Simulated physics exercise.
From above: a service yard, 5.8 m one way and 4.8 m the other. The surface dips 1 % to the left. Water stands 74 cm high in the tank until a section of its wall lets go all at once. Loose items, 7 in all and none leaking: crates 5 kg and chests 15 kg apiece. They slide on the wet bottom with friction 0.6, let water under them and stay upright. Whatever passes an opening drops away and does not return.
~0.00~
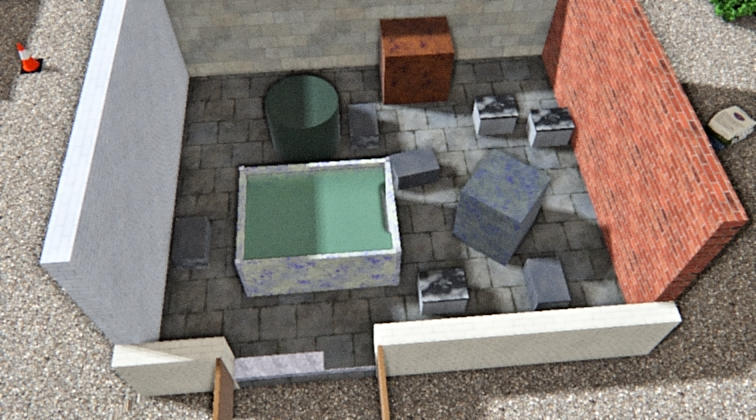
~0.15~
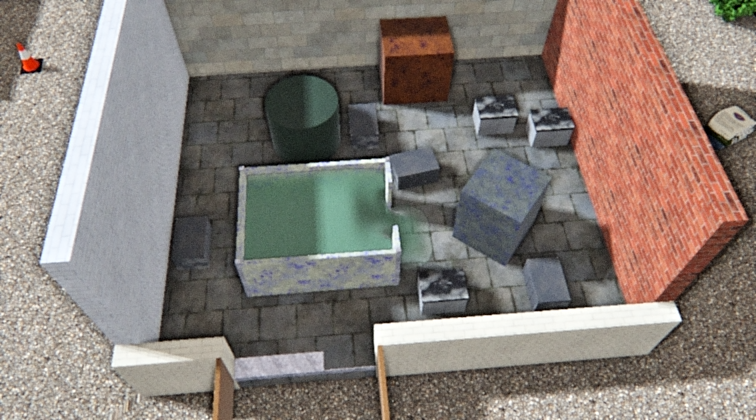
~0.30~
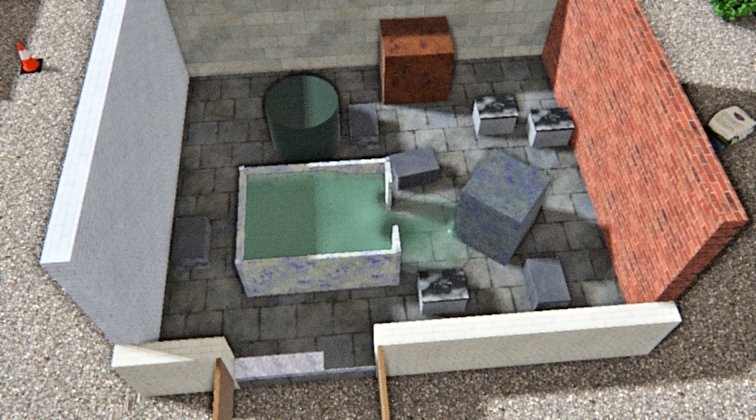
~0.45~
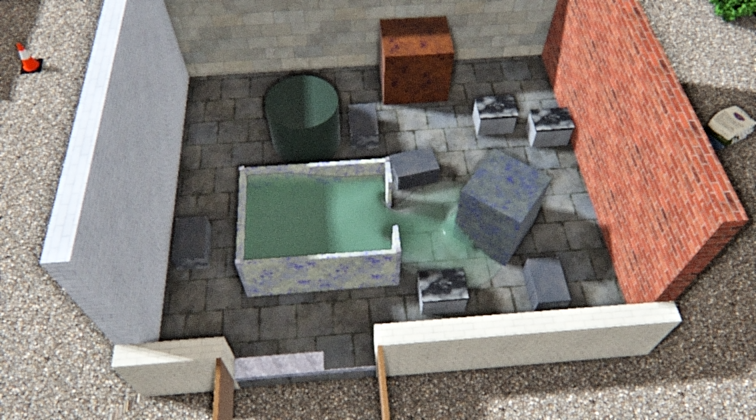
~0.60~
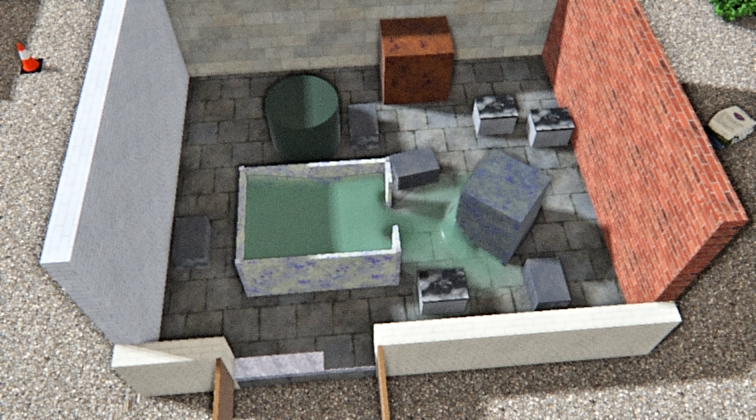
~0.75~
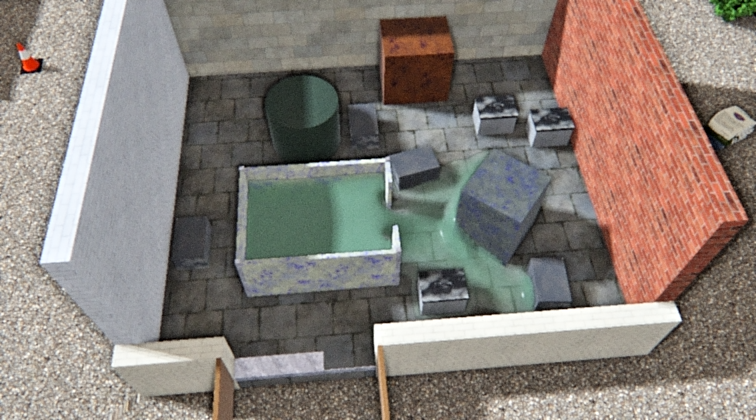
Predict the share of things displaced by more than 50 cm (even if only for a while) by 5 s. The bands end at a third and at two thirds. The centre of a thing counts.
It is from one to two thirds.
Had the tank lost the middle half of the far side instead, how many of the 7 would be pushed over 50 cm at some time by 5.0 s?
In that case 5 of them.
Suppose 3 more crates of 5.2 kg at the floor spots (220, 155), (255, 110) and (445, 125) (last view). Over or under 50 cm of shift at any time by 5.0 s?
In turn: Under, under, past it.
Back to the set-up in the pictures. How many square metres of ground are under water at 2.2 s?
Some 13 m2.
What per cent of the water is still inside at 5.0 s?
About 100 per cent.
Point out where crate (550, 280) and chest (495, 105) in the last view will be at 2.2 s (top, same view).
Around (574, 217) and (492, 46).
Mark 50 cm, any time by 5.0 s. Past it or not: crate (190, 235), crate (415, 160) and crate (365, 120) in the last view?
In turn: Under, short of it, short of it.
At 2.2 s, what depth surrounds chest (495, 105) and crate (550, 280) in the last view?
Roughly 9 and 5 cm.
After 1.1 s 1 of 7 are over 50 cm from their spots; 0 afloat.
After 2.2 s 2 of 7 are over 50 cm from their spots; 0 afloat.
After 3.5 s 2 of 7 are over 50 cm from their spots; 3 afloat.
After 5.0 s 3 of 7 are over 50 cm from their spots, and 3 have been at some point; 4 afloat.
